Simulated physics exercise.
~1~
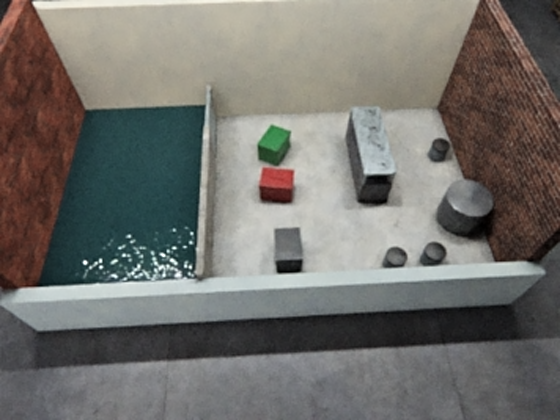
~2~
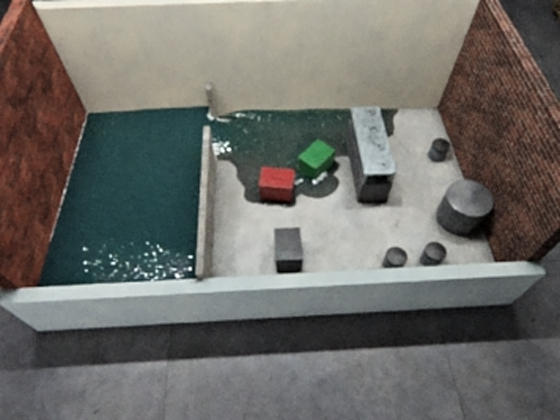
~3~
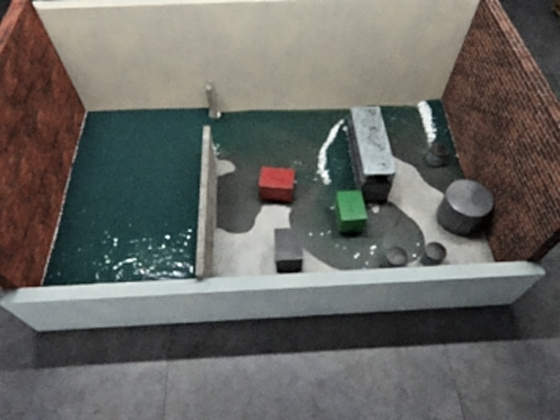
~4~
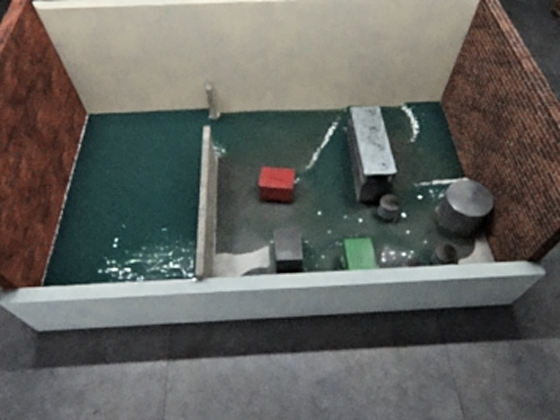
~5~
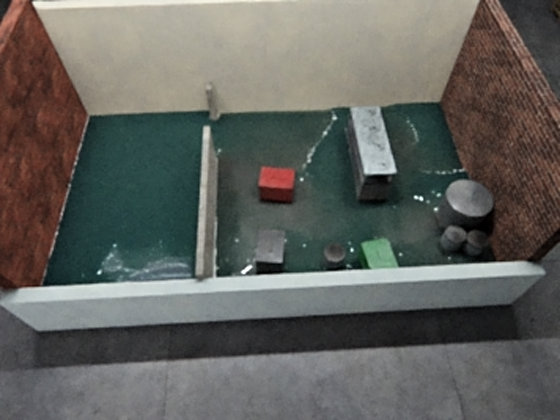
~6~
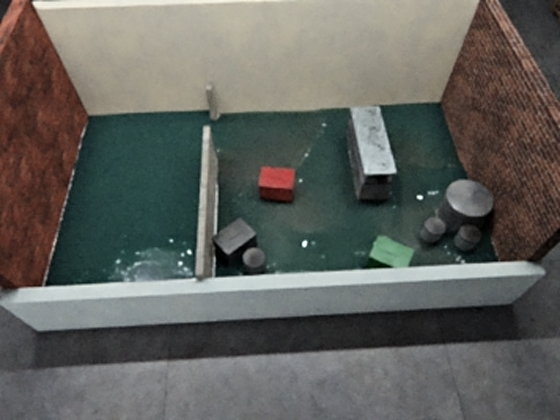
Walled store with water flooding past a partition, carrying a green chest to the near wall, grey items drifting, red chest staying.
